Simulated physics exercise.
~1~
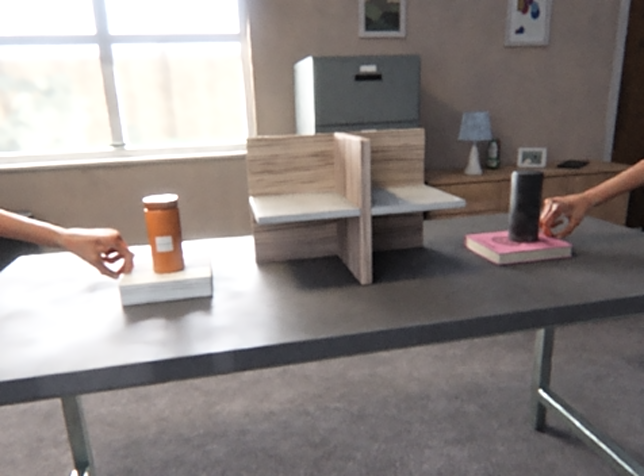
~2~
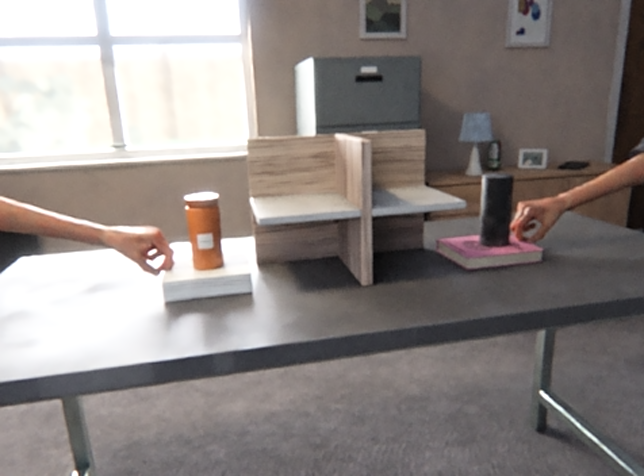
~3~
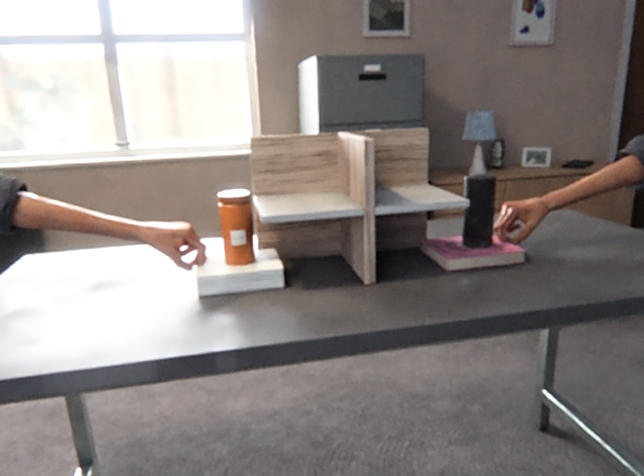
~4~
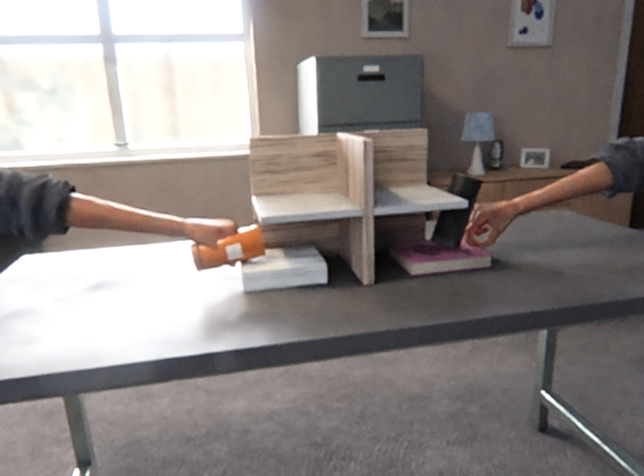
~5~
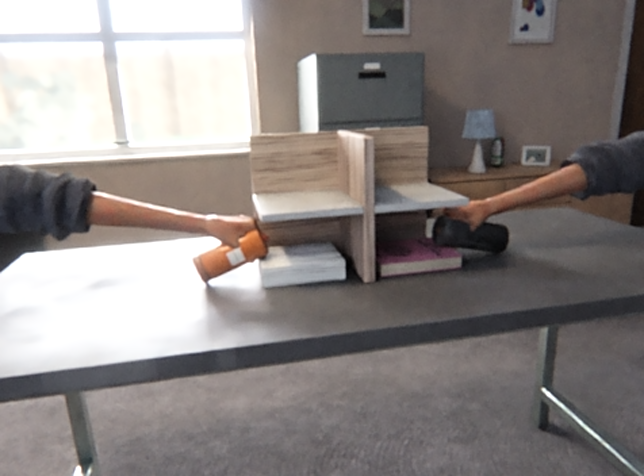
Two hands sliding a white board and pink book under low shelves, the orange jar and black cylinder striking and toppling off.
